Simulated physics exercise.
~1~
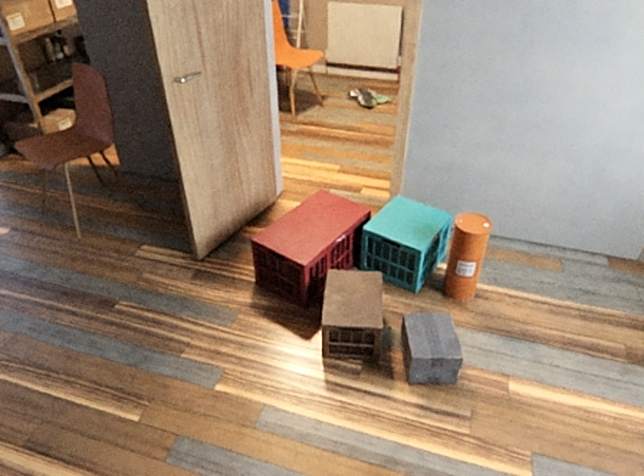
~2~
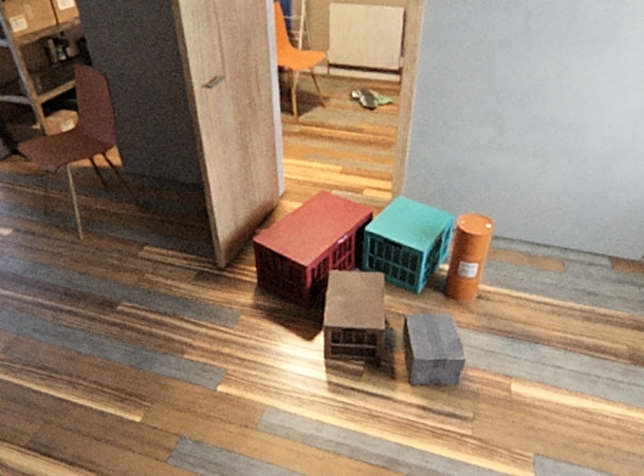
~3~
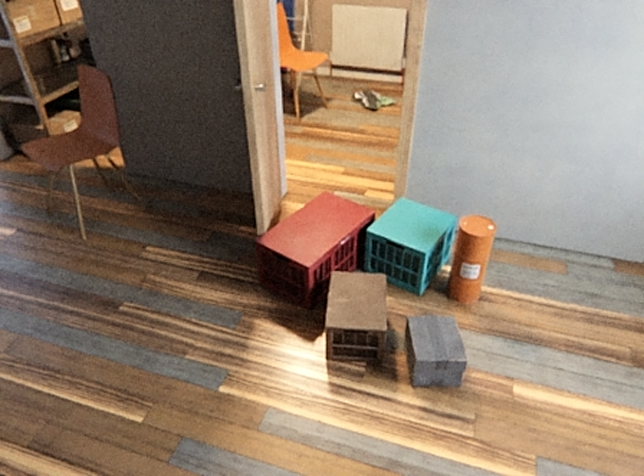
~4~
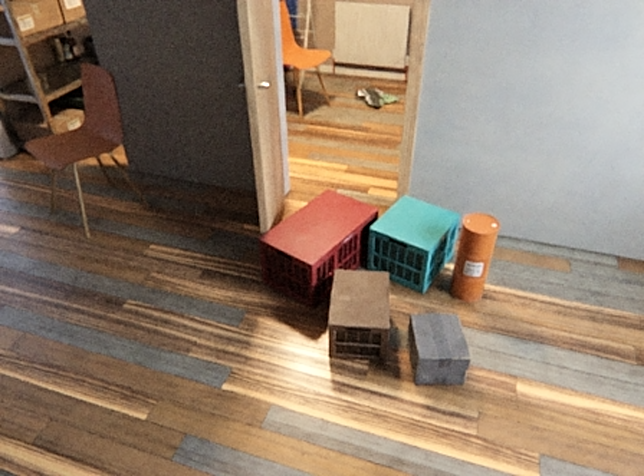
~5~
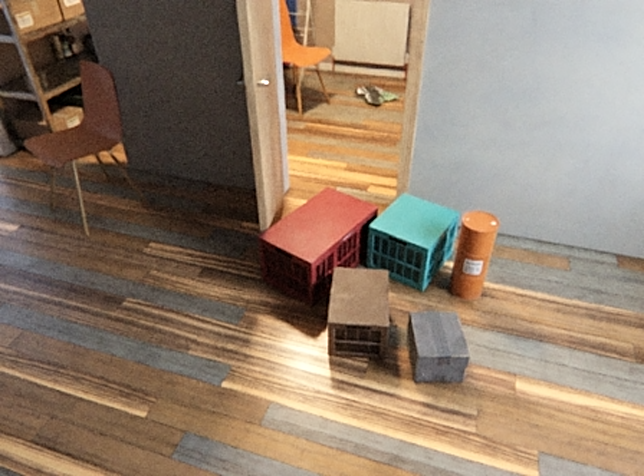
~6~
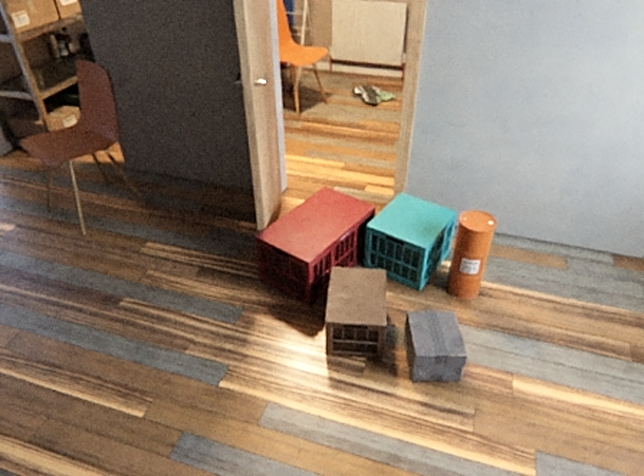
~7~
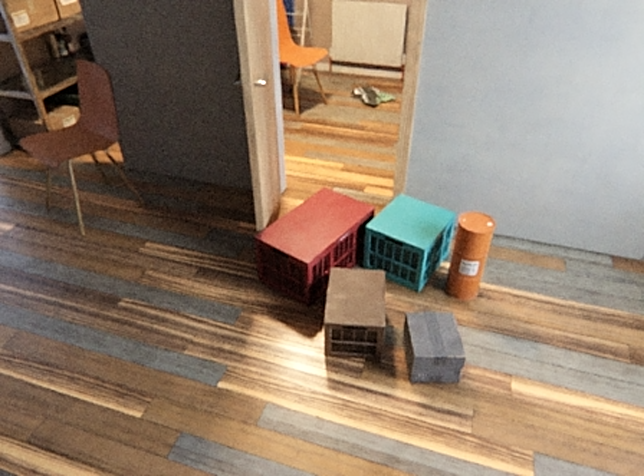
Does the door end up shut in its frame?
No, it stops short beside the red chest and is left standing well open, with the next room still in view through the doorway.
